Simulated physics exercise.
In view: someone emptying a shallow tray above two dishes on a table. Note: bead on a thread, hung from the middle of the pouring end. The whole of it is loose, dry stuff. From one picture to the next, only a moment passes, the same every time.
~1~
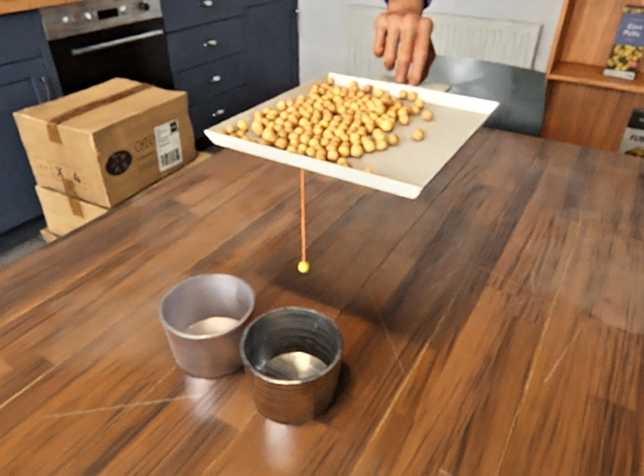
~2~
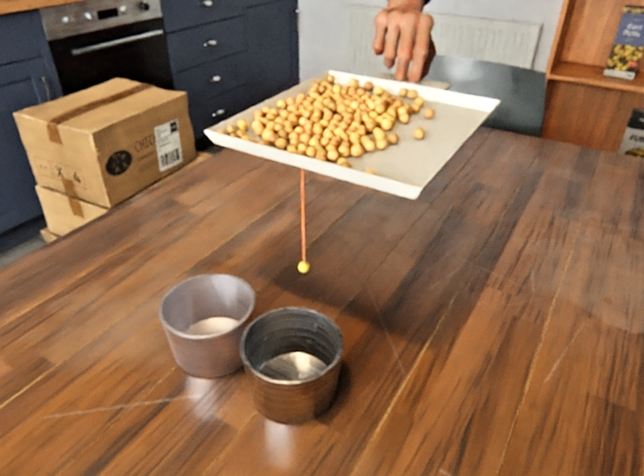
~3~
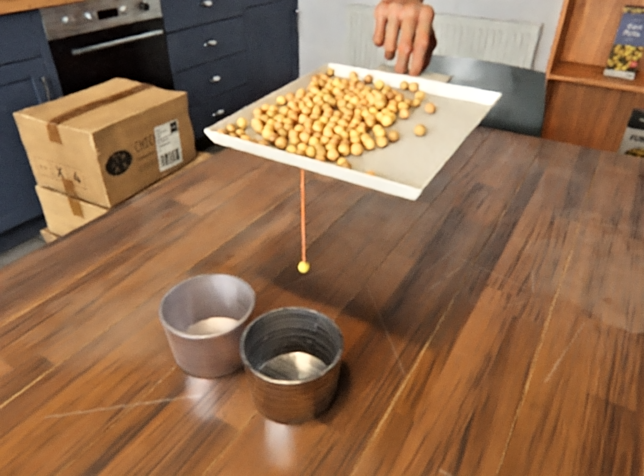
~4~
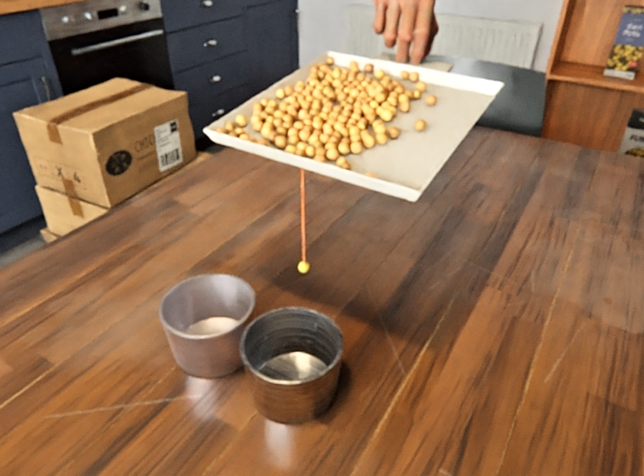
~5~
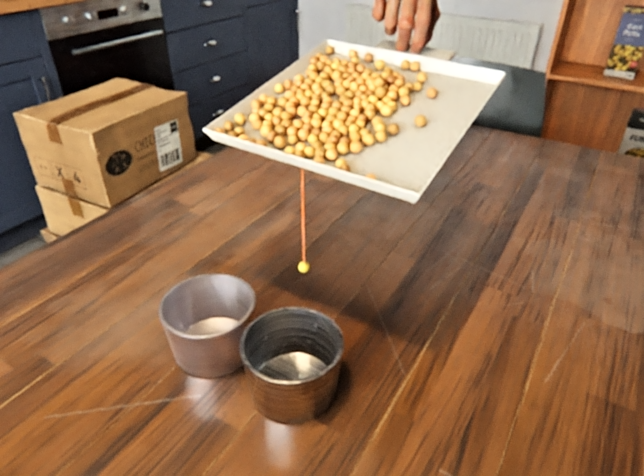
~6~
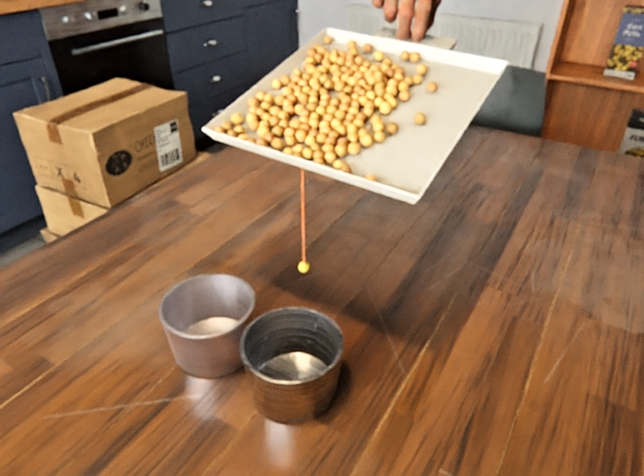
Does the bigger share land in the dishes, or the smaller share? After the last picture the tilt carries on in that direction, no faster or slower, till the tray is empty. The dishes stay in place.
I expect the dishes to end up with a lesser share of the load.
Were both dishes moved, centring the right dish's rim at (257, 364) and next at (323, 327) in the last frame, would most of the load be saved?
Result - try one, below the halfway mark; try two, past the halfway mark.
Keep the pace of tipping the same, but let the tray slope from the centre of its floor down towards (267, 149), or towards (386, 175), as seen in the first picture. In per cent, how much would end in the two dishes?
10 per cent, then 0 per cent.
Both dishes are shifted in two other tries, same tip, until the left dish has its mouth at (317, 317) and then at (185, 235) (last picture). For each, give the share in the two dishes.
Approximately 70 percent, followed by approximately 0 percent.
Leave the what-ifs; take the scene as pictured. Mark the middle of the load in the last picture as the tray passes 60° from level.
About (316, 243).
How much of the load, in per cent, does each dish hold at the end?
Left 10 per cent, right 20 per cent.
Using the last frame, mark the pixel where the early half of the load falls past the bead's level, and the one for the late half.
First part (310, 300), rest (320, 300).
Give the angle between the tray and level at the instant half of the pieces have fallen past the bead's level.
About 65° of tilt.
Soon after the last picture, tray tipped steeply; about a third on the tray; a small part in the right dish; a small part in the left dish; about a quarter outside both; about a quarter in the air.
A little later, tray tipped past a quarter turn; about a quarter in the right dish; a small part in the left dish; about two thirds outside both.
Later still, tray tipped past a quarter turn; about a quarter in the right dish; a small part in the left dish; about two thirds outside both.
By the end, tray tipped past a quarter turn; about a quarter in the right dish; a small part in the left dish; about two thirds outside both.
